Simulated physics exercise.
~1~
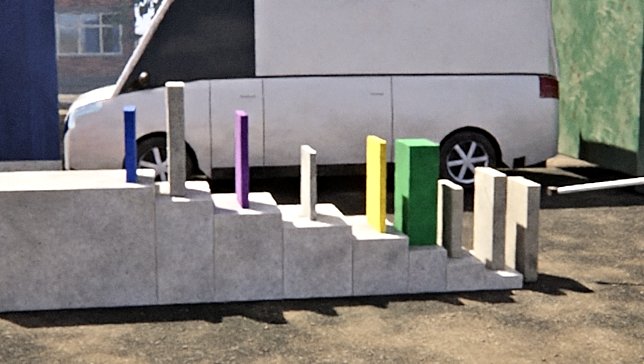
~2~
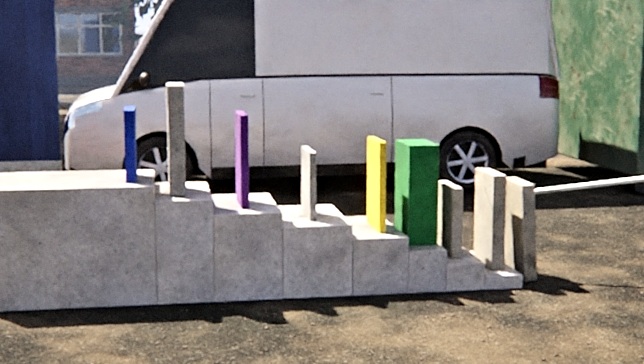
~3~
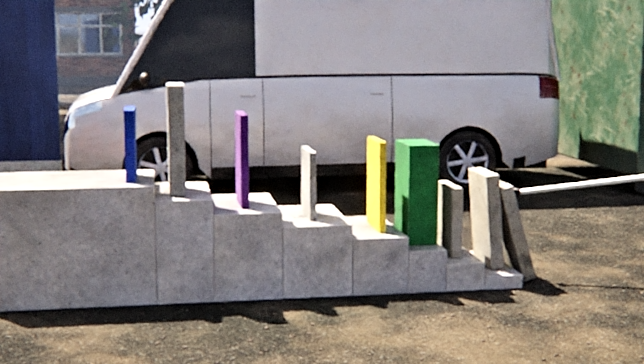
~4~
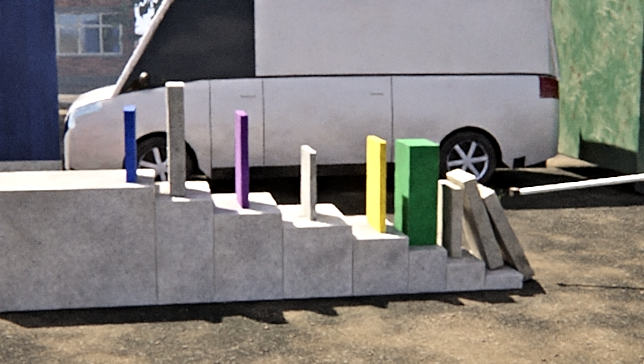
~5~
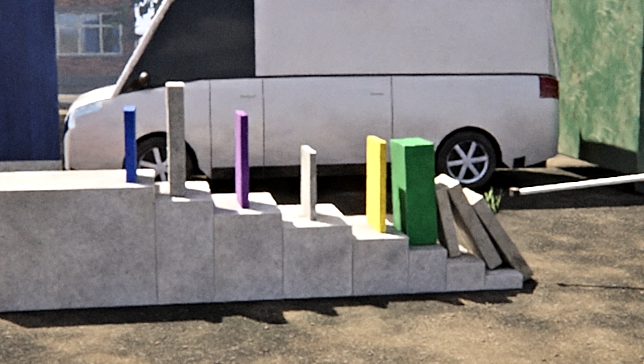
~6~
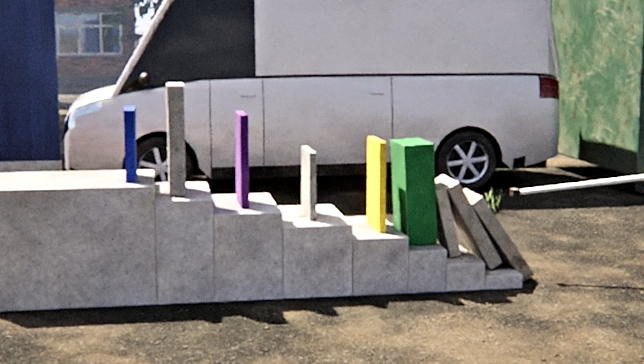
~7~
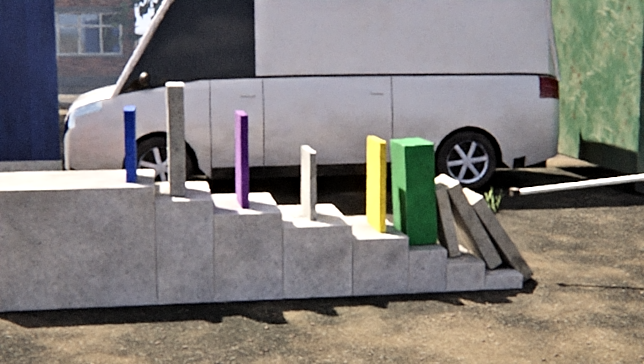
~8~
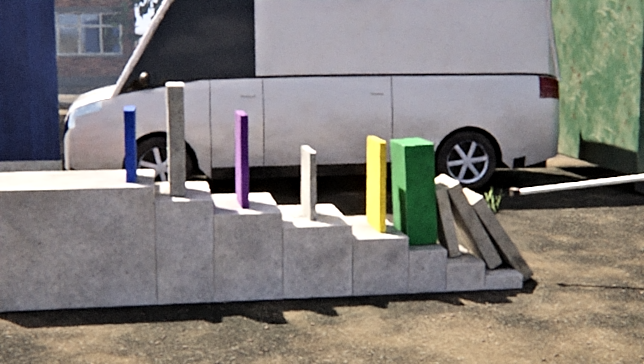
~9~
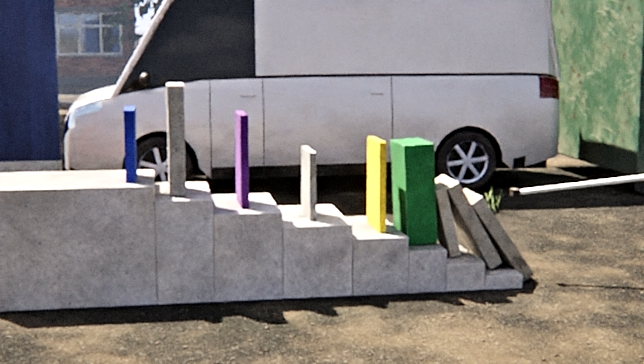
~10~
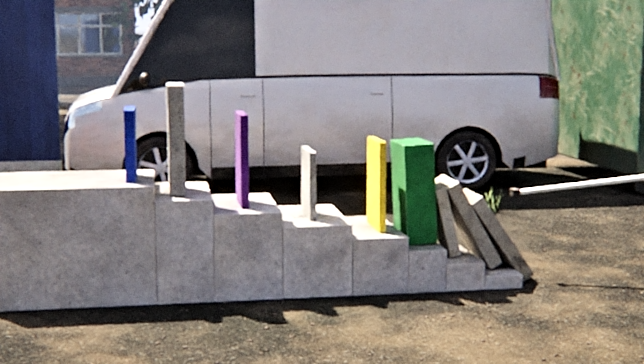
White van behind a row of upright slabs on steps, a pole tipping the rightmost ones leftward until they lean against the still-standing green slab.
